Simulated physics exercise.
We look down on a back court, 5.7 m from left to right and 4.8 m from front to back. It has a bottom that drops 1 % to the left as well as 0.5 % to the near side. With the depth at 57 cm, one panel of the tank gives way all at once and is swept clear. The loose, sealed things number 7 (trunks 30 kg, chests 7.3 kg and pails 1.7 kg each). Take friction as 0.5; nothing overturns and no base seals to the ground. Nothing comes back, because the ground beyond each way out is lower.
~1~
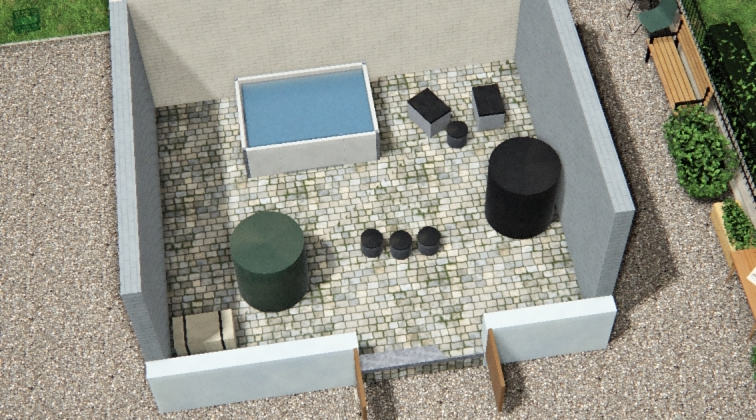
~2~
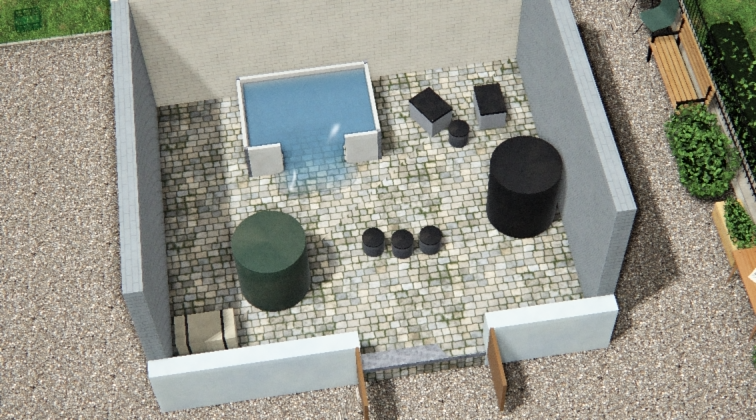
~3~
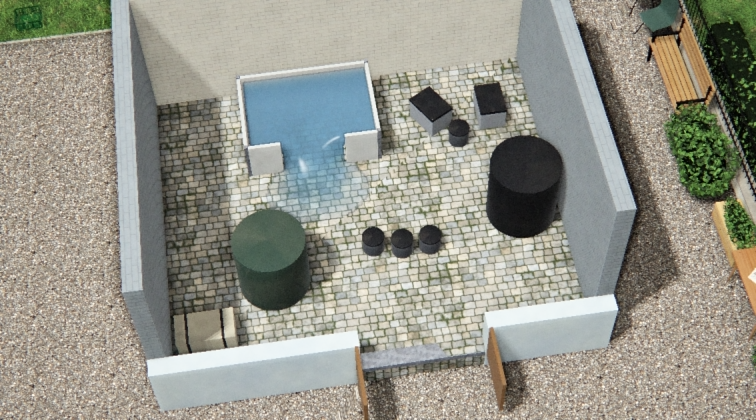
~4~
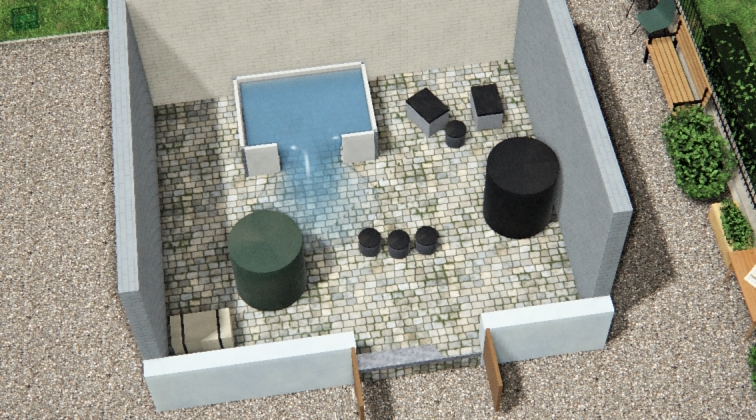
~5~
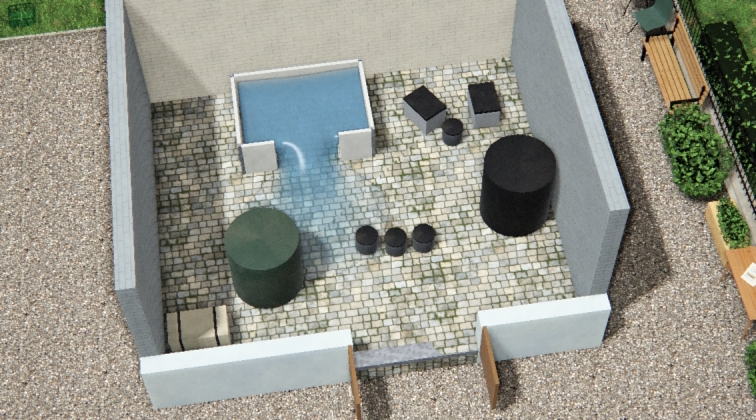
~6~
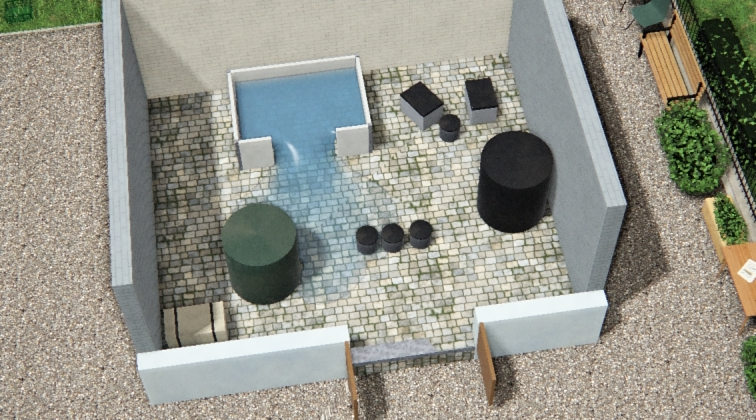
Water poured out through a gap that opened in the front of a raised pool in a walled, paved yard, then spread across the stones toward the green drum and the small black stools.
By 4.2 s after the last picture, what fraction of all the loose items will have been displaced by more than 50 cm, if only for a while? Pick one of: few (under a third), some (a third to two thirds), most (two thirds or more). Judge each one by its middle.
Some.
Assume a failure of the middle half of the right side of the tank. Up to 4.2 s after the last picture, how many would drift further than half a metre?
So the tally would be 6.
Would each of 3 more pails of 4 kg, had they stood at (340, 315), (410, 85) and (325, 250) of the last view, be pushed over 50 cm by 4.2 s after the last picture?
Respectively: Tops it; doesn't reach it; tops it.
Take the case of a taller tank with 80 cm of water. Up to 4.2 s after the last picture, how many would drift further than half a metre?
I count 4 of them in that case.
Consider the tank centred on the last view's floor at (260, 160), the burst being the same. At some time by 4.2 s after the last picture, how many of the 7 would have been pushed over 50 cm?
In that case the number is 4.
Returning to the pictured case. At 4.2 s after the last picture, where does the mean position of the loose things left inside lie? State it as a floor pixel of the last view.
Mean floor pixel: About (437, 192).
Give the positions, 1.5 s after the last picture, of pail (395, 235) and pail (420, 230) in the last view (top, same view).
About (516, 303) for the first and (515, 241) for the second.
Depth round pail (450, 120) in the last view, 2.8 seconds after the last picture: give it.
0 cm.
Then, 0.4 s after the last picture 1 of 7 are over 50 cm from their spots; 0 afloat.
Then, 1.5 s after the last picture 3 of 7 are over 50 cm from their spots; 1 afloat.
Then, 2.8 s after the last picture 3 of 7 are over 50 cm from their spots; 0 afloat.
Then, 4.2 s after the last picture 4 of 7 are over 50 cm from their spots, and 4 have been at some point; 3 afloat.
